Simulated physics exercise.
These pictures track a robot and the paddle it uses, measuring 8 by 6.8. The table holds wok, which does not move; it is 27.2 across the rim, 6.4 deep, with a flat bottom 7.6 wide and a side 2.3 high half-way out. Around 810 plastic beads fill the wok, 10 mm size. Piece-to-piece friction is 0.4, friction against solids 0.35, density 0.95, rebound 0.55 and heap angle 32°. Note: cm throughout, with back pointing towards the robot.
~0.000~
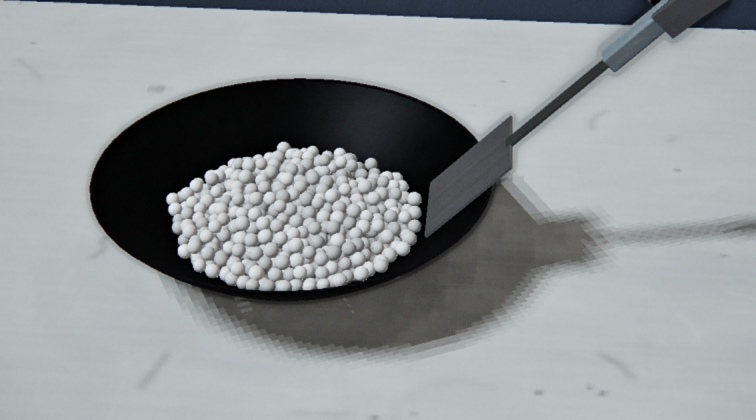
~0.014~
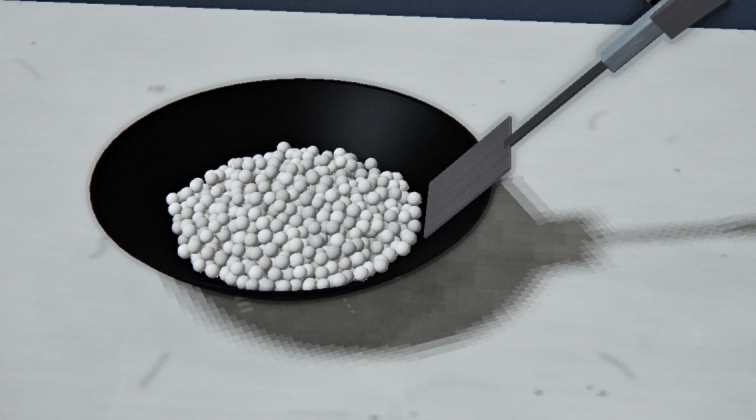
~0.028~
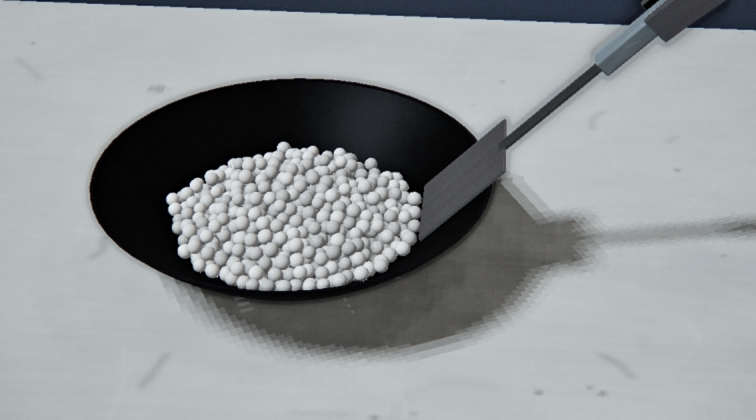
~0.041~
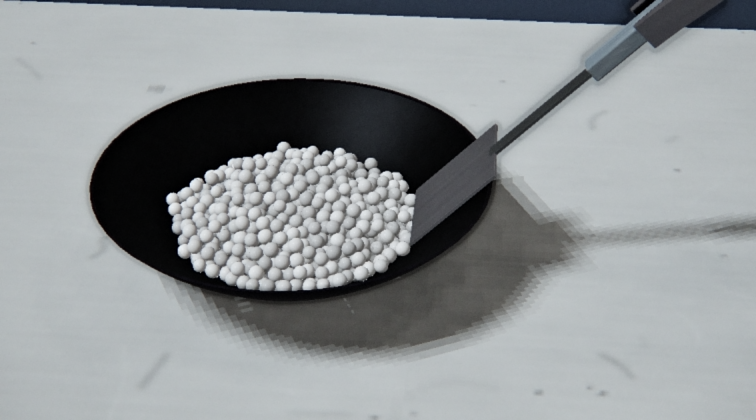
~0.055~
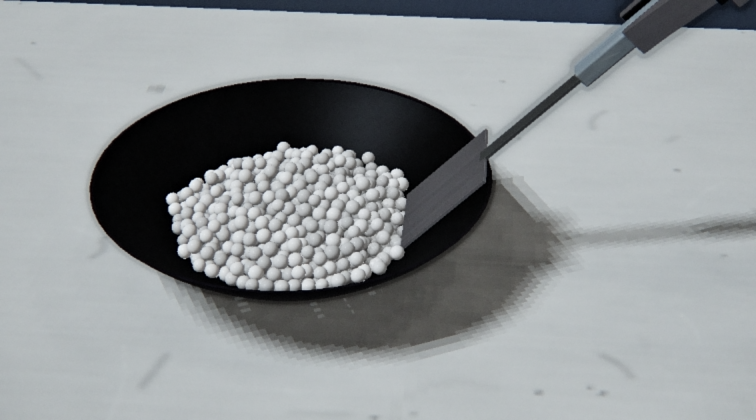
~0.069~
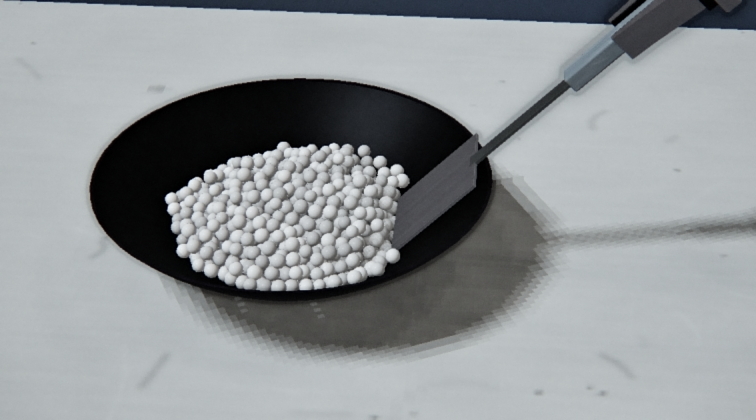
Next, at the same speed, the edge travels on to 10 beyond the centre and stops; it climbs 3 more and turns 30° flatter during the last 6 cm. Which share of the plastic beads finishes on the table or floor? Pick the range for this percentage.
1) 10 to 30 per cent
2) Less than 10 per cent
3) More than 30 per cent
(1) 10 to 30 per cent.
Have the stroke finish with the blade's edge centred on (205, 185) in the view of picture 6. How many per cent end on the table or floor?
Close to 0 per cent finishes on the table or floor.
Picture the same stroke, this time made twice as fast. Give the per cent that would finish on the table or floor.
About 35 per cent.
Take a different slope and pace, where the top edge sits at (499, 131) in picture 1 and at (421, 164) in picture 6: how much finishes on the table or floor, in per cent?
Some 45 per cent.
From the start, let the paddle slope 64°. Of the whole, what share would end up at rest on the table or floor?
Somewhere around 20 per cent would end on the table or floor.
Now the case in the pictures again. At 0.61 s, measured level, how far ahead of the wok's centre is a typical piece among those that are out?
18 cm.
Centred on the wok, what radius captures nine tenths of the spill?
Radial distance: Approx. 35 cm.
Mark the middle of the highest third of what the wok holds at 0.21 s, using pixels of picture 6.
Roughly at (226, 197).
By 0.21 s, sloping 47°, highest piece 6 above the table; 809 in the wok.
By 0.35 s, sloping 38°, highest piece 8 above the table; 809 in the wok.
By 0.61 s, sloping 17°, highest piece 8 above the table; 667 in the wok, 122 on the table or floor, 20 on the blade or in flight.
By 1.66 s, sloping 17°, highest piece 7 above the table; 666 in the wok, 143 on the table or floor.
Final count, 666 in the wok, 143 on the table or floor. That is 18 % on the table or floor.
